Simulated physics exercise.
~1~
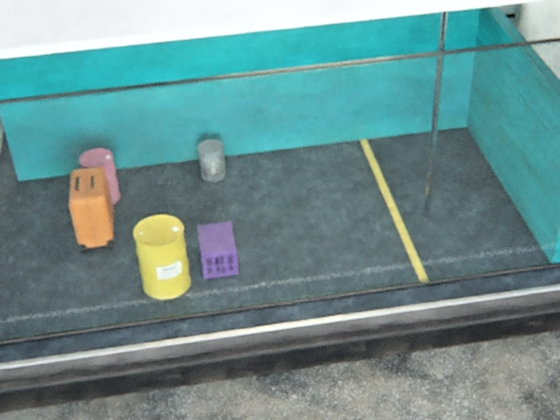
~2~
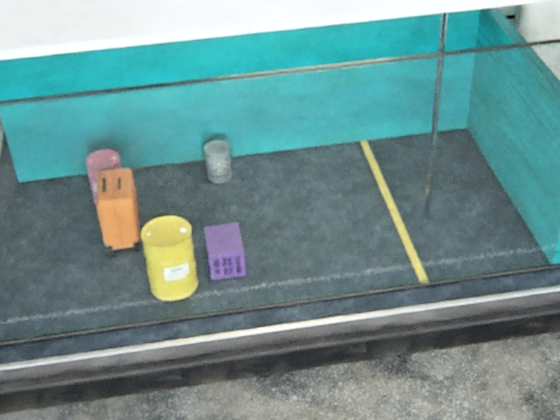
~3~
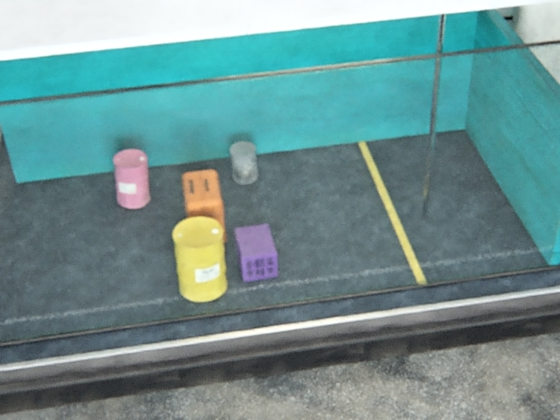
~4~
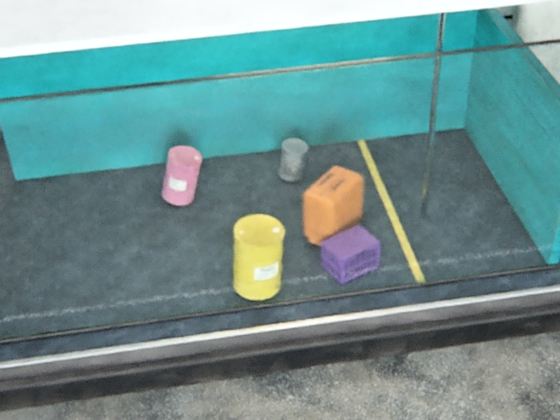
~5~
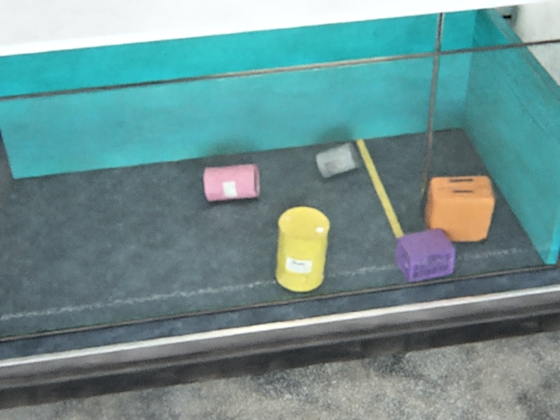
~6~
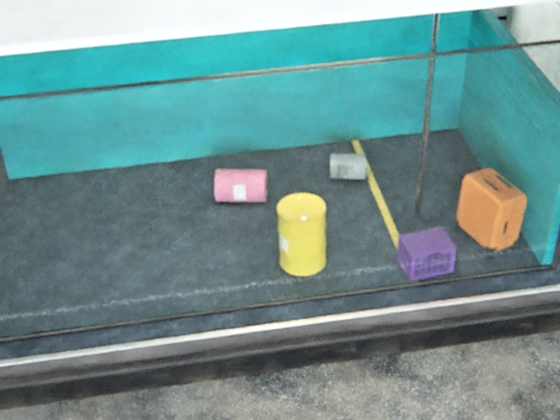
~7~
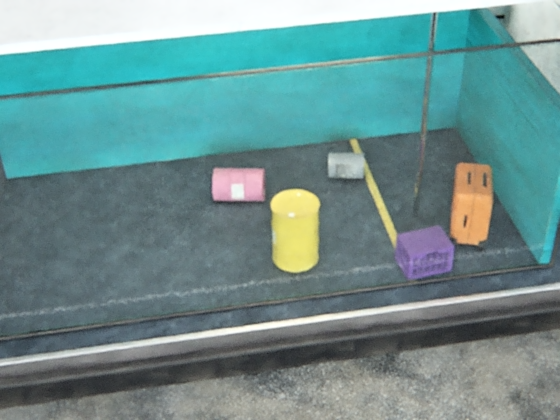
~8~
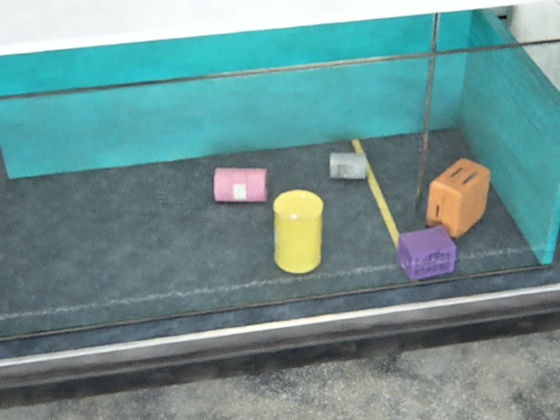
The footage shows loose objects sliding right across a grey floor as a pink drum and grey bucket tip onto their sides and stop short of a yellow line with an upright yellow drum, while a purple crate and an orange wheeled case cross it, the case finally rolling back slightly left.
